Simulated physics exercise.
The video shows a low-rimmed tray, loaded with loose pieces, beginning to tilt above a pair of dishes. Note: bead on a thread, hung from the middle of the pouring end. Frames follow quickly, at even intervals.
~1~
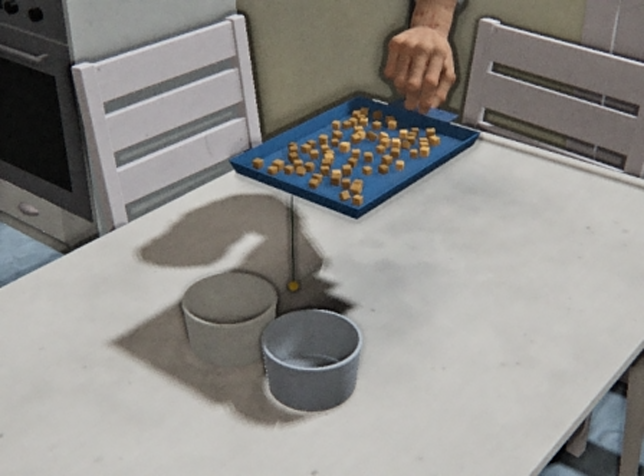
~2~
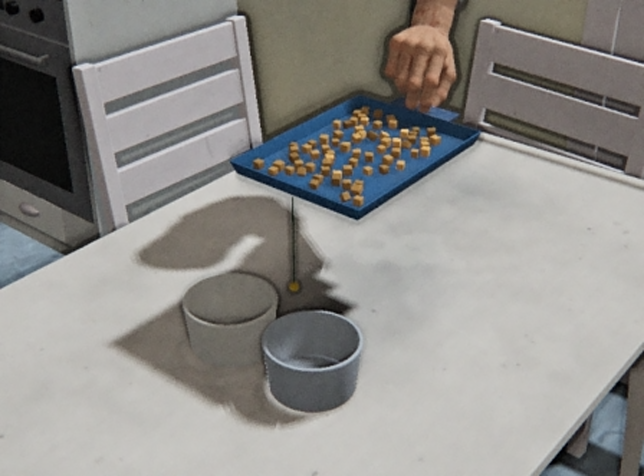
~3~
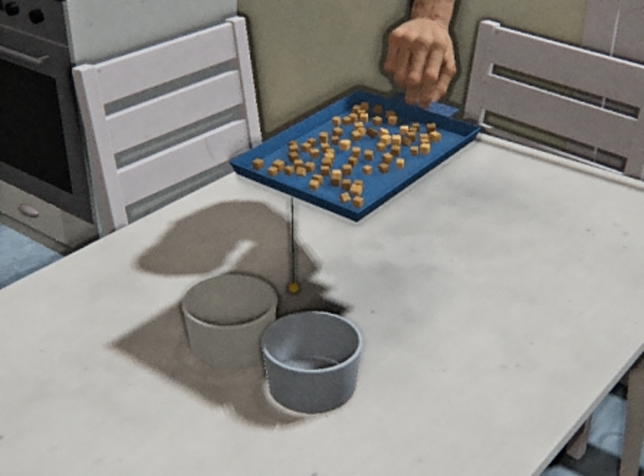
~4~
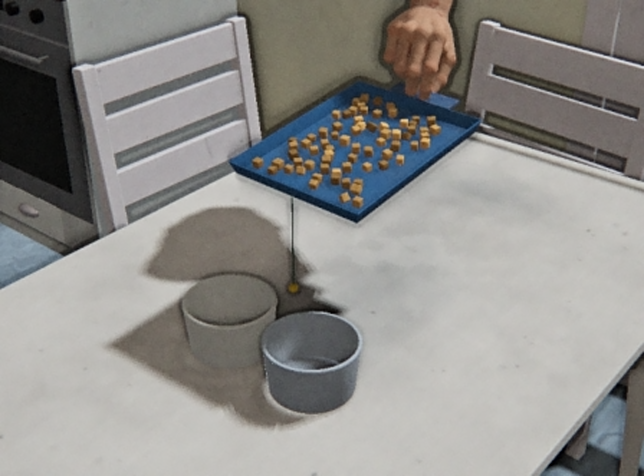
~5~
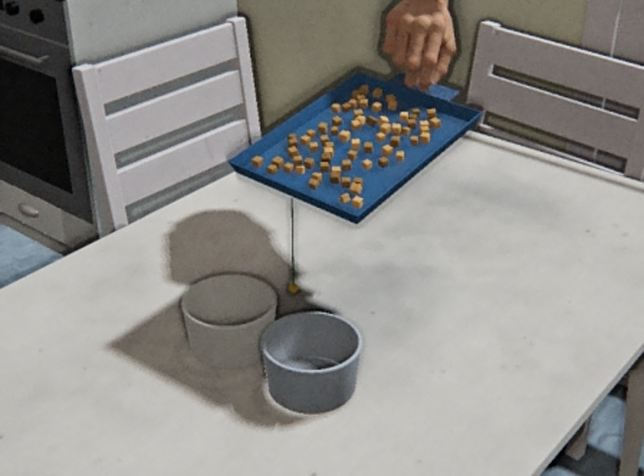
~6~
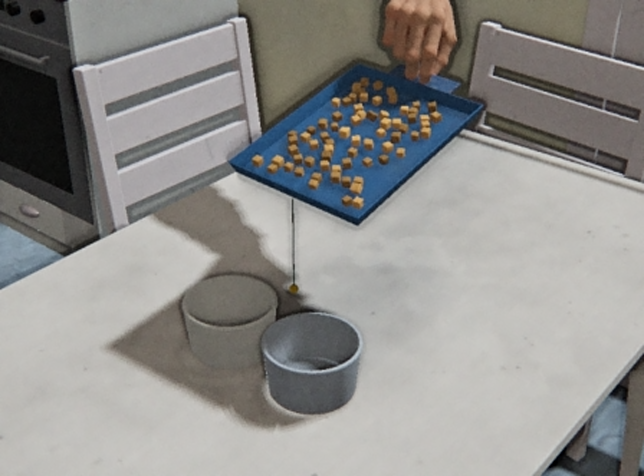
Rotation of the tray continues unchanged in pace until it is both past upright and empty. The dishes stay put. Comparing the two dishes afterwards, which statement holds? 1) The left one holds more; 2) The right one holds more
2.
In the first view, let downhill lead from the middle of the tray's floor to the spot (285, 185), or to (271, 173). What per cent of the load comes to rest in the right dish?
10 per cent, then 0 per cent.
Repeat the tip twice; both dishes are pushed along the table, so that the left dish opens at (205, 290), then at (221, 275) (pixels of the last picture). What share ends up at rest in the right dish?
Roughly 60% on the first try and 40% on the second.
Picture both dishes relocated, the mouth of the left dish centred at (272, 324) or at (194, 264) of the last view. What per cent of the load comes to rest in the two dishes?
Close to 70 in a hundred, then close to 10 in a hundred.
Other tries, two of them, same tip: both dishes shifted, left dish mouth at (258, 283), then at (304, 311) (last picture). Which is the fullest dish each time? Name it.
Results - the dish on the right side first, the dish on the left side second.
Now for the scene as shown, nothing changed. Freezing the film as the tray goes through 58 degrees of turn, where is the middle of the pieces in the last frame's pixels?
Near (315, 180).
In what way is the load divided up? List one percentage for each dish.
In per cent, left near 20 and right near 60.
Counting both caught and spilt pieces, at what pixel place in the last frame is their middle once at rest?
I'd put the middle somewhere around (295, 375).
Shortly afterwards, tray tipped steeply; all but a few on the tray; only a few in the right dish; only a few in the air.
Next, tray tipped right over; all but a few on the tray; a little in the right dish; only a few in the air.
Some moments later, tray tipped past a quarter turn; near two thirds in the right dish; near a quarter in the left dish; near a quarter outside both.
In the end, tray tipped past a quarter turn; near two thirds in the right dish; near a quarter in the left dish; near a quarter outside both.
